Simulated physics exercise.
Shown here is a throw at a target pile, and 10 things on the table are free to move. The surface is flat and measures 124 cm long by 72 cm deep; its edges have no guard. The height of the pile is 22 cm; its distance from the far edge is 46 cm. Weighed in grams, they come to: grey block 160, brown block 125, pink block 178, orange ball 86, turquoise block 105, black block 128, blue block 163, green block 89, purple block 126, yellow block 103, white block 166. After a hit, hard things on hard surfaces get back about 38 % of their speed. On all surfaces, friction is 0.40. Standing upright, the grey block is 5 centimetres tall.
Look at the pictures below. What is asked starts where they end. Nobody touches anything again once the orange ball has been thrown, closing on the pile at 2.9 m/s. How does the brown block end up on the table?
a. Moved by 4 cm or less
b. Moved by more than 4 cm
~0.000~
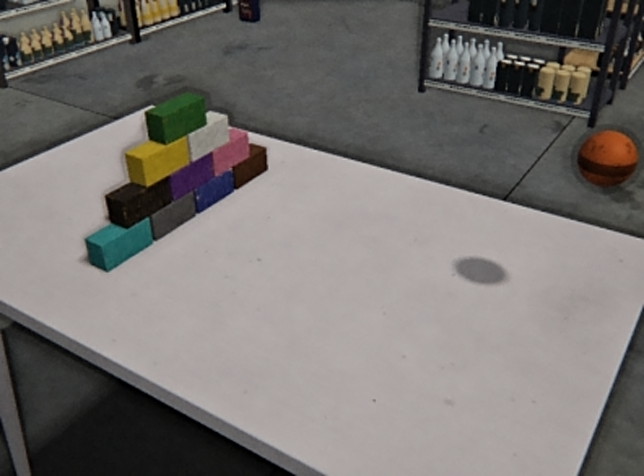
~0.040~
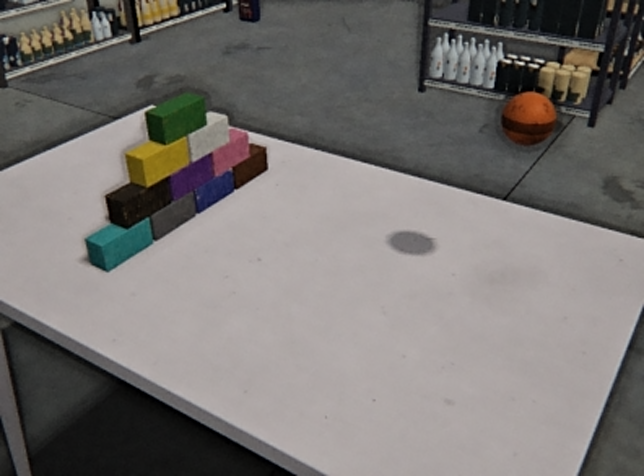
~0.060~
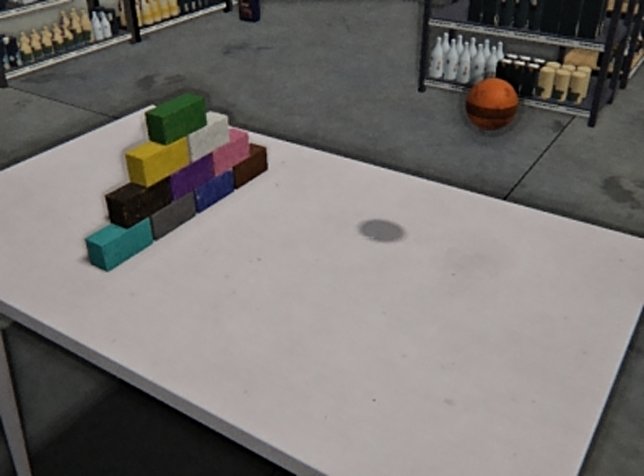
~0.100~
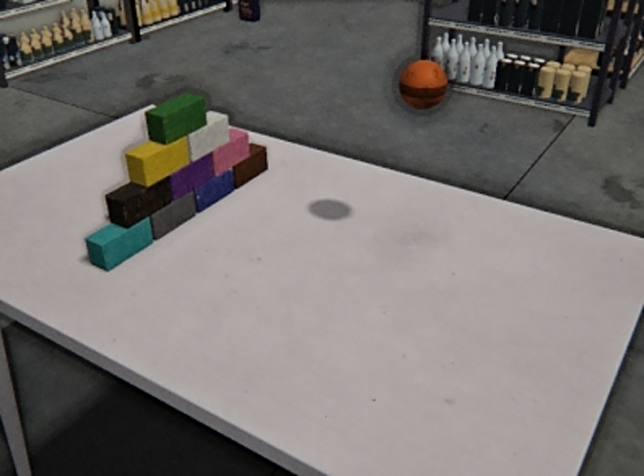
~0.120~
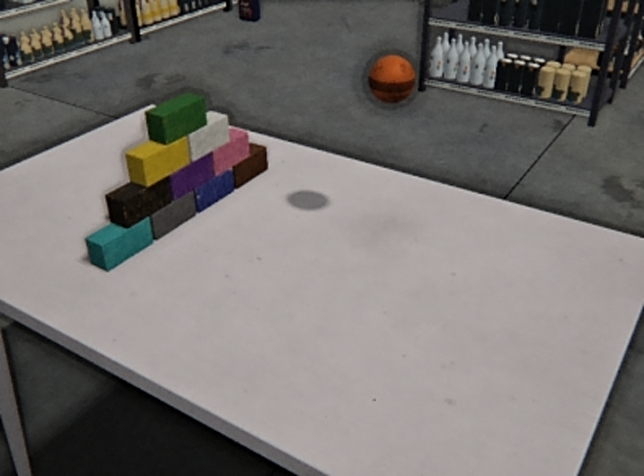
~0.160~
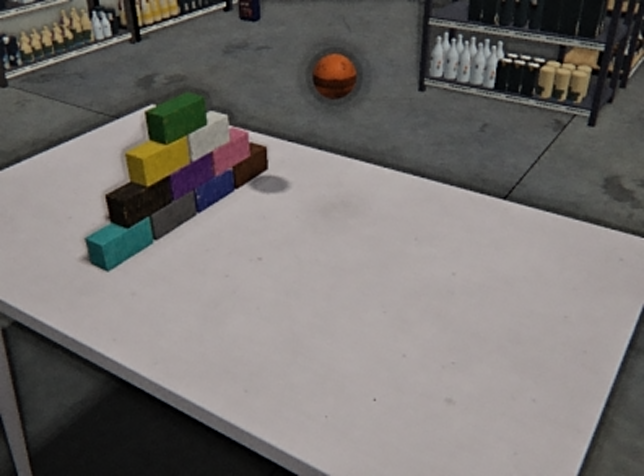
a, moved by 4 cm or less.
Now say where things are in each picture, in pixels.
In the first picture, gap 63 cm; orange ball (607, 159); brown block (244, 166).
In the second picture, gap 51 cm; orange ball (529, 119); turquoise block (120, 241).
In the third picture, gap 45 cm; orange ball (492, 105); blue block (208, 188).
In the fourth picture, gap 34 cm; orange ball (423, 85); purple block (185, 174).
In the fifth picture, gap 28 cm; orange ball (391, 80); white block (202, 136).
In the sixth picture, gap 16 cm; orange ball (335, 77); brown block (244, 165).
After 0.36 s, orange ball near (150, 110).
After 0.56 s, orange ball near (60, 113).
After 0.76 s, orange ball near (25, 221).
After 0.96 s, things are still on the move.
By the end (1.0 s), all 10 in place, give or take 4 cm. Seen from the same camera at the end, brown block near (244, 165).
